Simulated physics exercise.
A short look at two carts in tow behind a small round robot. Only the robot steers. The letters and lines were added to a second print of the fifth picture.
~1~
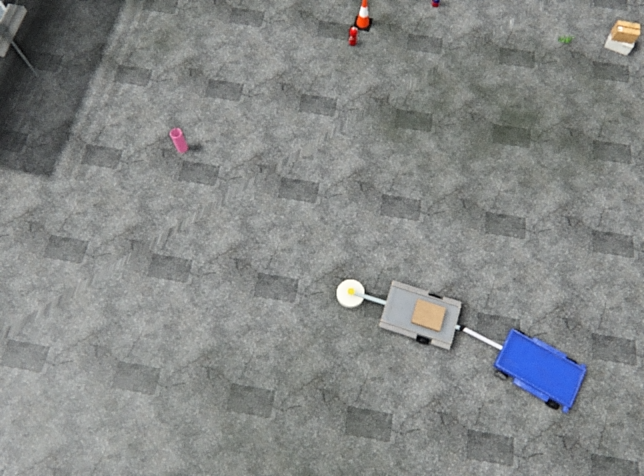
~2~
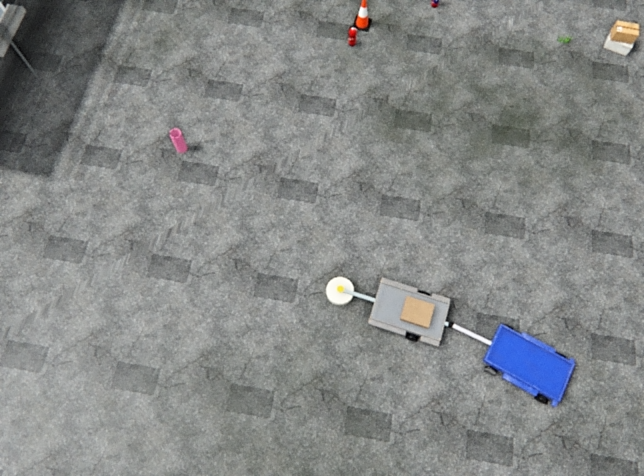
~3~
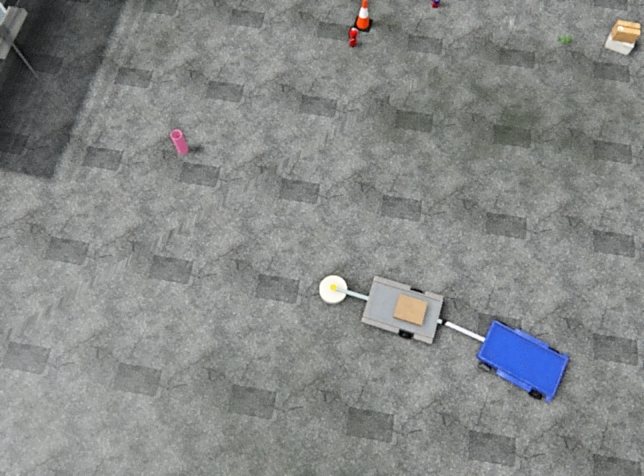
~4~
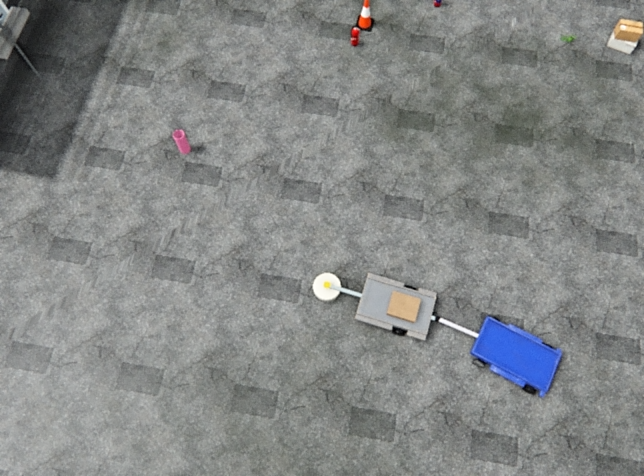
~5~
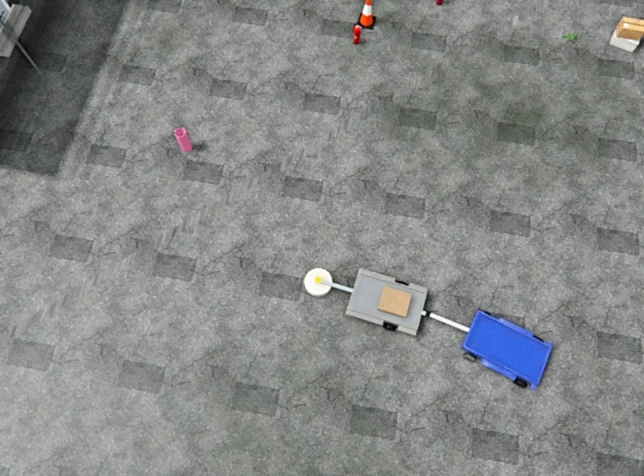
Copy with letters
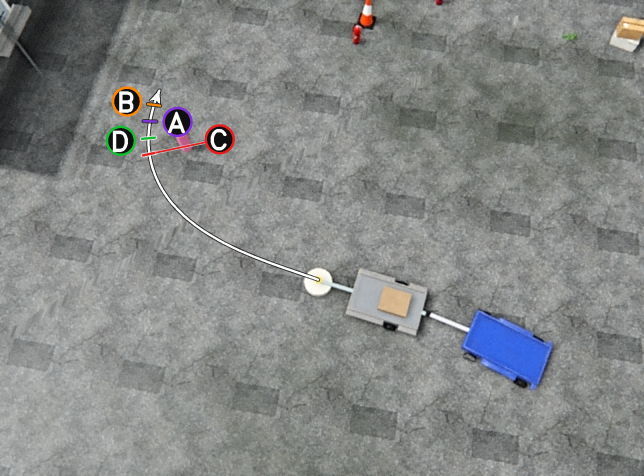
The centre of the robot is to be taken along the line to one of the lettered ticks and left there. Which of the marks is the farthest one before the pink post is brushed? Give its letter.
The farthest safe stop is D.
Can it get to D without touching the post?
Yes.
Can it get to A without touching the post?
For that mark, no.
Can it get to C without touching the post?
For that mark, yes.
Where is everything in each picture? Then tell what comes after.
Blue cart (539, 368); pink post (183, 148); robot (351, 293), in the first picture.
Robot (340, 291); grey cart (410, 311); blue cart (528, 363); pink post (182, 148), in the second picture.
Robot (333, 289); grey cart (403, 309); blue cart (521, 358); pink post (183, 150), in the third picture.
Robot (327, 287); grey cart (396, 306); blue cart (515, 354); pink post (185, 149), in the fourth picture.
Robot (318, 282); grey cart (387, 301); blue cart (506, 347); pink post (187, 147), in the fifth picture.
On the copy, A at (150, 121); B at (154, 105); C at (149, 154); D at (148, 138); the route from (318, 280) via (178, 210) to (159, 90).
On D. First, robot (235, 250), last cart (413, 311).
Then, robot (170, 201), last cart (325, 281).
Finally, robot (150, 142), last cart (260, 252); nothing has been touched.
By contrast, A is too far, the post has been hit; B is too far, the post has been hit; C is safe but short.
